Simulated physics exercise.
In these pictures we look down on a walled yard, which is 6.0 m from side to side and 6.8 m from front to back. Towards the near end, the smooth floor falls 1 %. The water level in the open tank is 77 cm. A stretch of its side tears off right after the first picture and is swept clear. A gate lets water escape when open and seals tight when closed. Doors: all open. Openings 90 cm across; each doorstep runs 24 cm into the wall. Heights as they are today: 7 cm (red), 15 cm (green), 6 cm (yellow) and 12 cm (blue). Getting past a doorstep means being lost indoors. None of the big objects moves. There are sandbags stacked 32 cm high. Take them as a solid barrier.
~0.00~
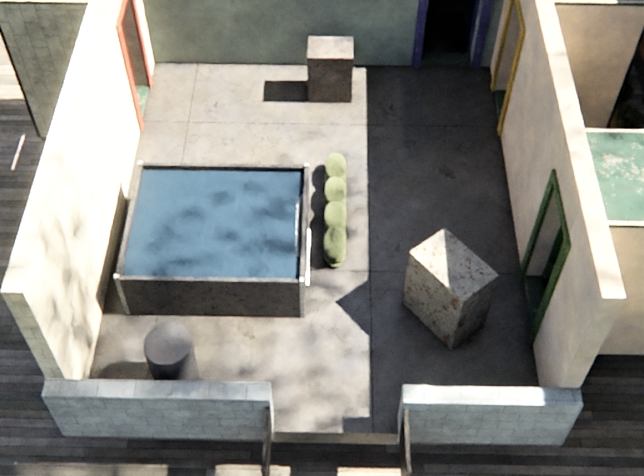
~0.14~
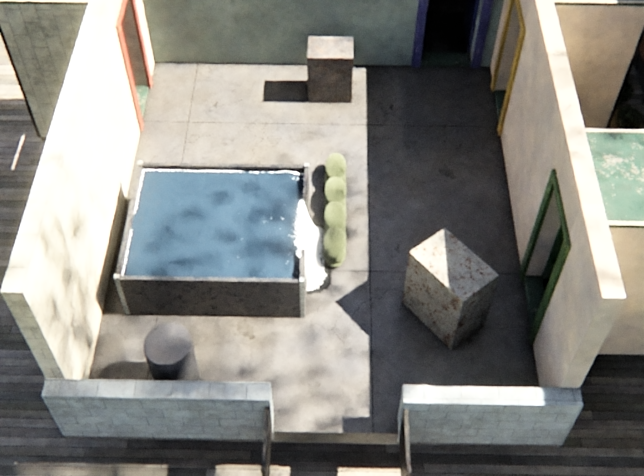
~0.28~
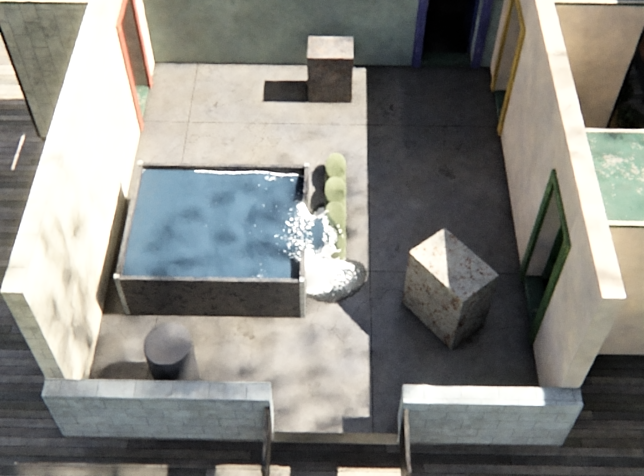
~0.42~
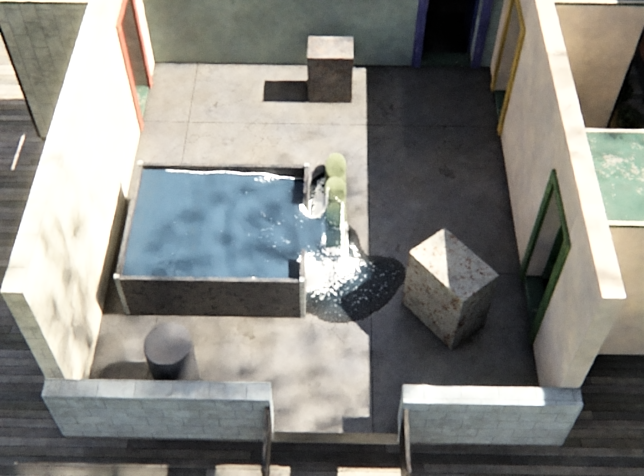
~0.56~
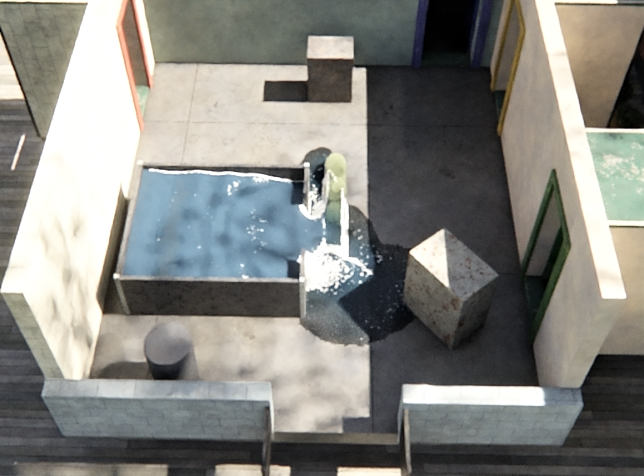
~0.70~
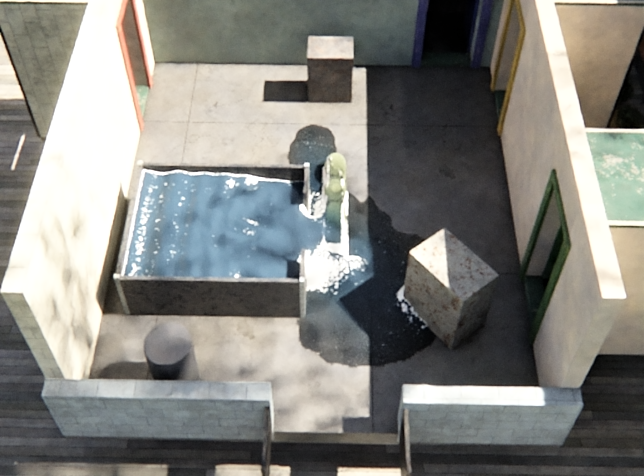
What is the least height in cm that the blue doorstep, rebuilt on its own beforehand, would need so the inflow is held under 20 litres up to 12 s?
Around 10.5 cm would be enough.
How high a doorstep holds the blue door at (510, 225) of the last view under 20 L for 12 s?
Minimum: About 17 cm.
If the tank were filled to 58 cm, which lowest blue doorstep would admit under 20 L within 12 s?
About 5.0 centimetres.
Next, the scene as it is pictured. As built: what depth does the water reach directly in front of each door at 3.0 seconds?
Lab note, cm: Red 0; green 14; yellow 6; blue 1.
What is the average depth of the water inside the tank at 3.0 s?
I'd put it near 44 cm.
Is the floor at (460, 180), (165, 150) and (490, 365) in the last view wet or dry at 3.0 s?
First wet through, second bone-dry, third wet through.
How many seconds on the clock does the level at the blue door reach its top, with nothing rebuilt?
About 4.5 seconds.
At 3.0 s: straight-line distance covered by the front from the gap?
Roughly 5.2 metres.
After 1.4 s water covers 35 % of the floor, deepest (64 cm) near (322, 248); it has not reached the blue door.
After 3.0 s water covers 60 % of the floor, deepest (40 cm) near (322, 258); it has not reached the blue door.
After 12.0 s water covers 95 % of the floor, deepest (16 cm) near (310, 257); 6 cm at the blue door, 8 litres in over its 12 cm doorstep.
At the blue door as built, the water arrived by 3.3 s and peaked near 14 cm at 4.4 s.
With a doorstep of 9 cm, 36 litres would have come in within the 12 s; with 12 cm, 8 litres. So under 20 litres takes about 10.5 cm.
